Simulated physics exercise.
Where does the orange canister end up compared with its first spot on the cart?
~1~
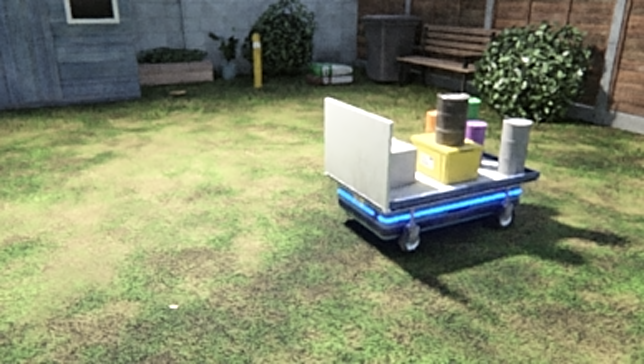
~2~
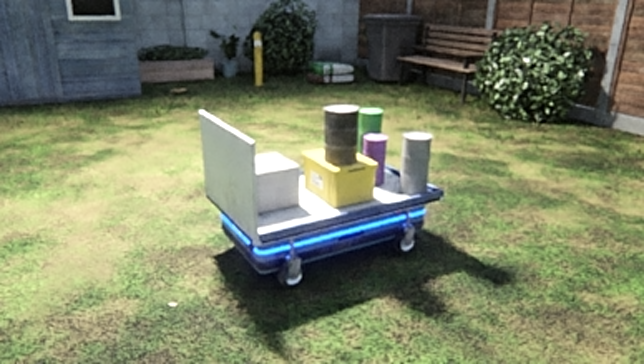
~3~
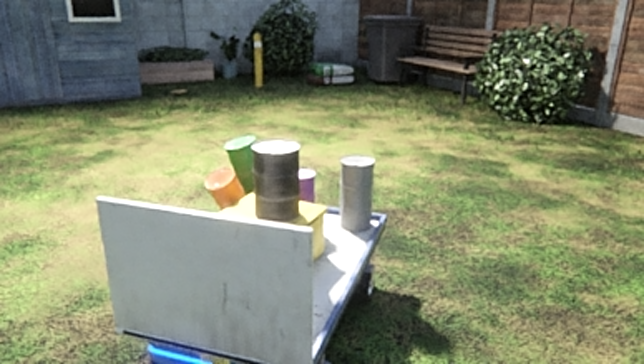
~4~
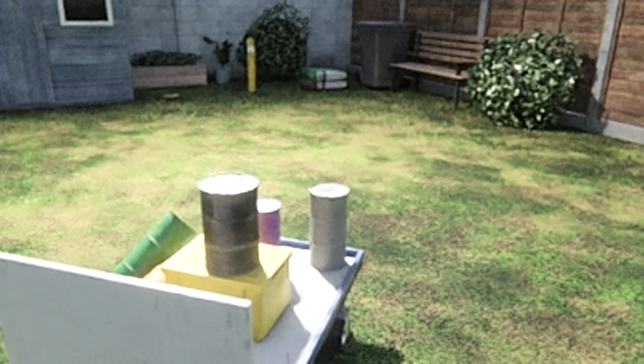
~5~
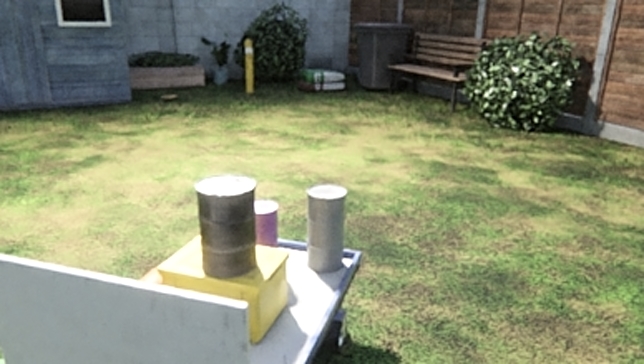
It does not keep its first spot. It tips toward the left side as the cart turns and ends up elsewhere on the cart, lying on its side.
